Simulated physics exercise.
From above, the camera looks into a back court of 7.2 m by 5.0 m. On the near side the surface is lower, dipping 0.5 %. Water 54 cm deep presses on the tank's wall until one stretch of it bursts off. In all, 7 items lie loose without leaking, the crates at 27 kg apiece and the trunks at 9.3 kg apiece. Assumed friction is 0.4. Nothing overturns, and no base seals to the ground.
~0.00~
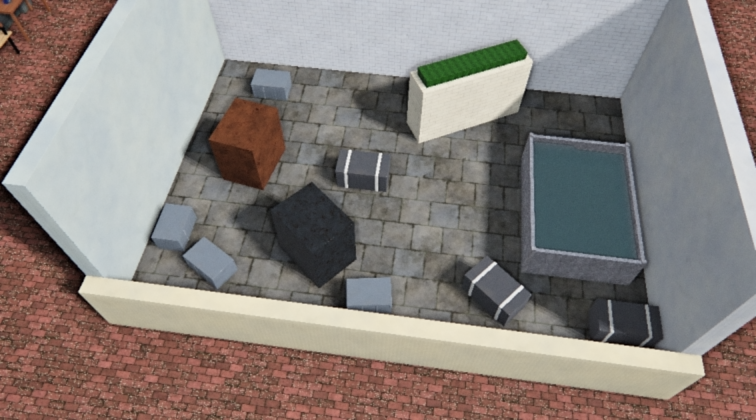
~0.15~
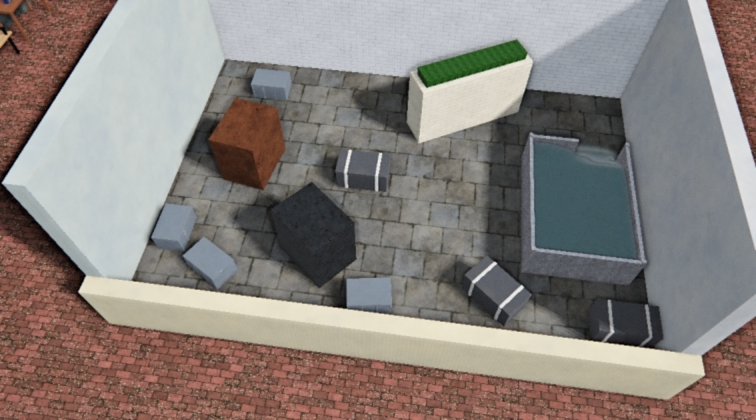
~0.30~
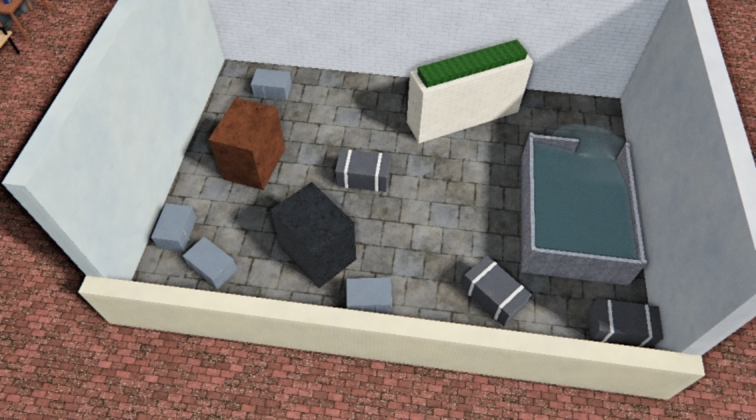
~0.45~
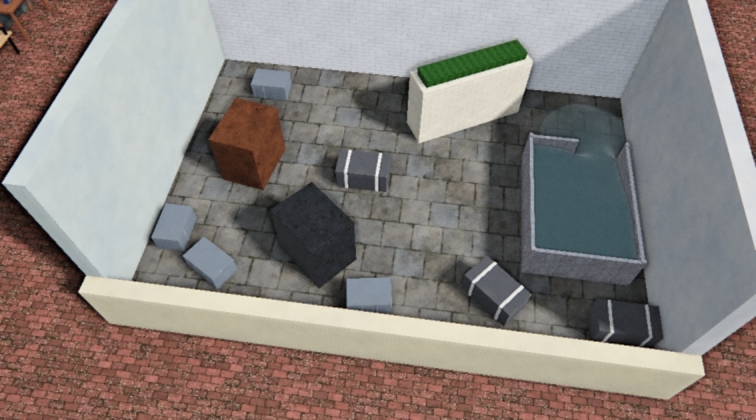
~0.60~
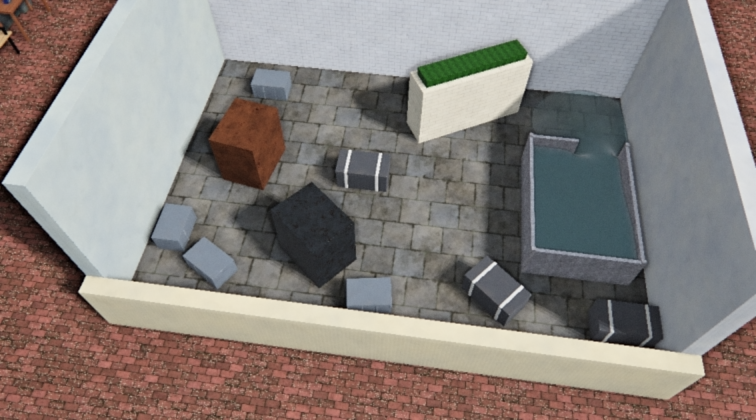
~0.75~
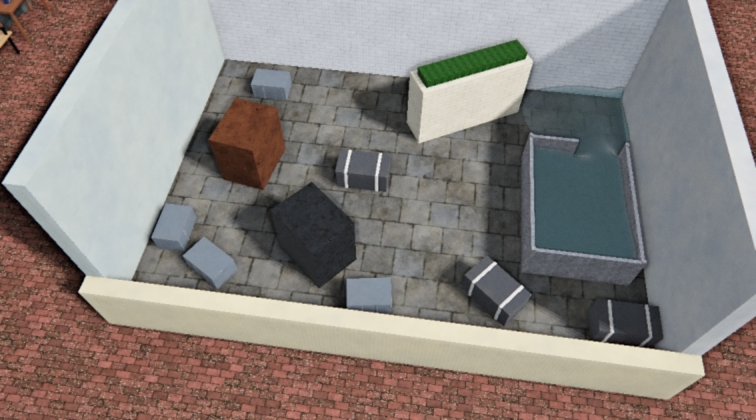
A walled stone court holds scattered blocks as water pours from a tank's far side.
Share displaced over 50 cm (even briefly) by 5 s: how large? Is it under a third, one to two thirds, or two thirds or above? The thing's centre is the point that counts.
The way it's going, it will be the low band.
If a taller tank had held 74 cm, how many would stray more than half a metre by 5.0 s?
It would come to 2 of them.
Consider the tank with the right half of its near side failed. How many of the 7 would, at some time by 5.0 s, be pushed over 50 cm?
You'd get 4 in that case.
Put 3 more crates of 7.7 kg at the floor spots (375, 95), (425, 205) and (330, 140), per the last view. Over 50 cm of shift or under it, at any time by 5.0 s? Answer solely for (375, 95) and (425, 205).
Above, above.
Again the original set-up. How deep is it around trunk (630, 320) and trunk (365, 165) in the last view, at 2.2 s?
Close to 0 and 0 centimetres.
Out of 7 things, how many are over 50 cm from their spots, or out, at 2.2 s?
The count is 0.
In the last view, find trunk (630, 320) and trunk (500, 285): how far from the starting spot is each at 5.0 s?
In that order: 30 cm, 0 cm.
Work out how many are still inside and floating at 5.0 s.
At that time, 0.
After 1.1 s 0 of 7 are over 50 cm from their spots; 0 afloat.
After 2.2 s 0 of 7 are over 50 cm from their spots; 0 afloat.
After 3.5 s 0 of 7 are over 50 cm from their spots; 0 afloat.
After 5.0 s 0 of 7 are over 50 cm from their spots, and 0 have been at some point; 0 afloat.
